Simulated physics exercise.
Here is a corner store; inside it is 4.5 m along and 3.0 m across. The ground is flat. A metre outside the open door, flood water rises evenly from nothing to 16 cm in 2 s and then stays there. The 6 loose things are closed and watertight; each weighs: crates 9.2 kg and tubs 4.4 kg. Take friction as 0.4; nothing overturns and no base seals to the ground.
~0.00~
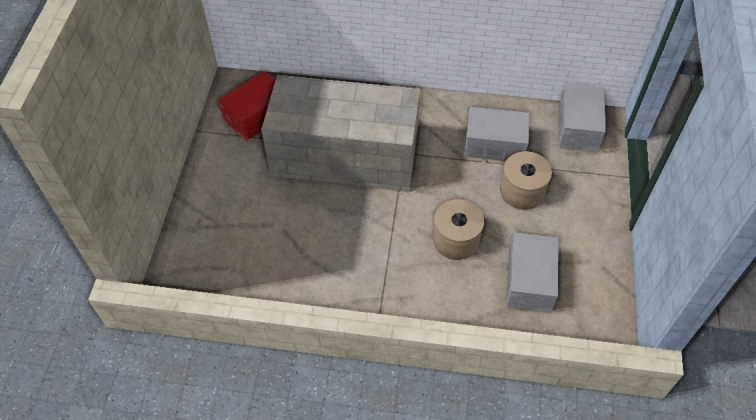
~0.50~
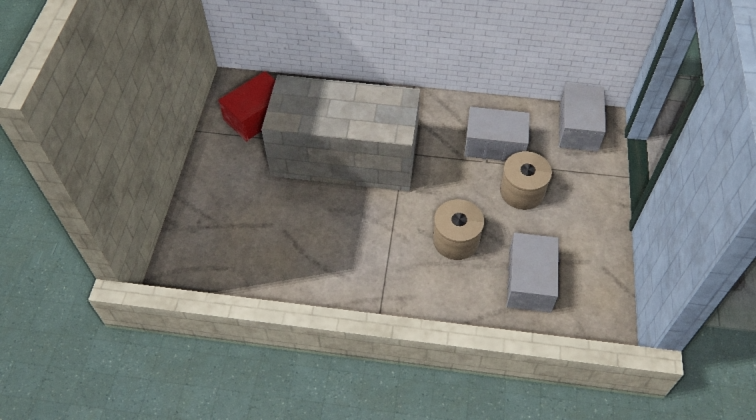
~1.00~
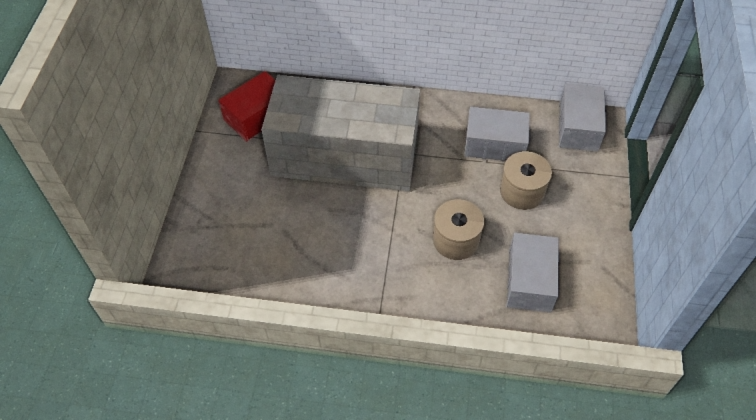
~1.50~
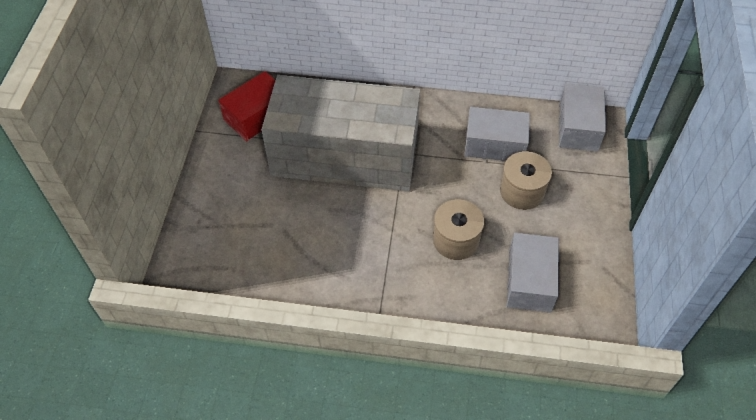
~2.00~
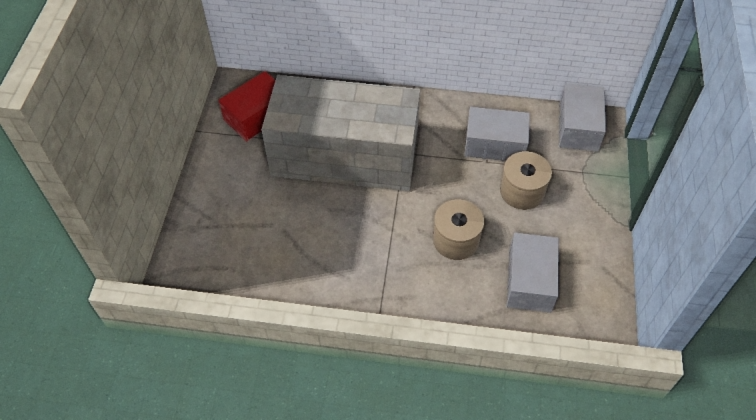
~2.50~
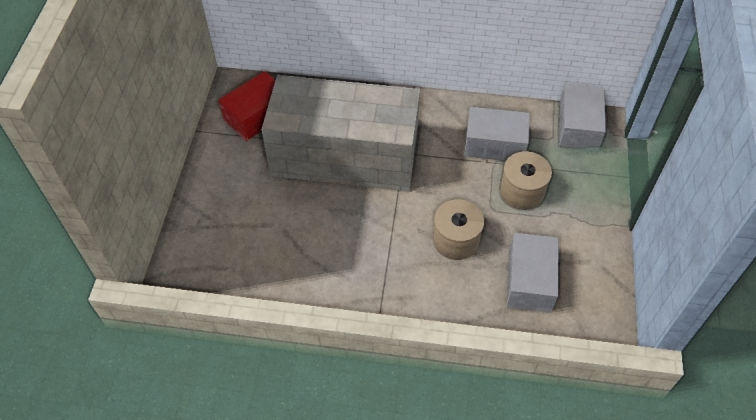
Greenish water surrounds a walled corner store with a tan floor, seen from high above through its open top. A red crate sits at the upper left beside a large brick block, with grey crates and two tan tubs to the right. The water first covers the grey paving outside, then slips through the right-hand doorway and spreads thinly around the nearer tub, while the objects and camera stay still.
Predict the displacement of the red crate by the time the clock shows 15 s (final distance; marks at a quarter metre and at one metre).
Red crate travels far.
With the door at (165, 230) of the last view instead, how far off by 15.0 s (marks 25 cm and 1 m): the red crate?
Then the red crate travels far.
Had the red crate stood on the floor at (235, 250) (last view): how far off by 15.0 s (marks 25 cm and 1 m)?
It ends far away.
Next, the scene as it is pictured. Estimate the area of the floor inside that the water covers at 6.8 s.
Some 11.5 m2.
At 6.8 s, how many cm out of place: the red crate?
Roughly 30 cm by then.
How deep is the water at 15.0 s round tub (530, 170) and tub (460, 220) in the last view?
About 10 and 10 cm.
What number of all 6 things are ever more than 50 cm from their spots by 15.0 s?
6 of them.
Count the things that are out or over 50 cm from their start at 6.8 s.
I count 4.
After 3.5 s the red crate is near (254, 96), 0.0 m from its start, aground; 0 afloat.
After 6.8 s the red crate is near (224, 96), 0.3 m from its start, aground; 3 afloat.
After 11.0 s the red crate is near (288, 178), 1.1 m from its start, afloat; 5 afloat.
After 15.0 s the red crate is near (346, 273), 2.3 m from its start, afloat; 6 afloat.
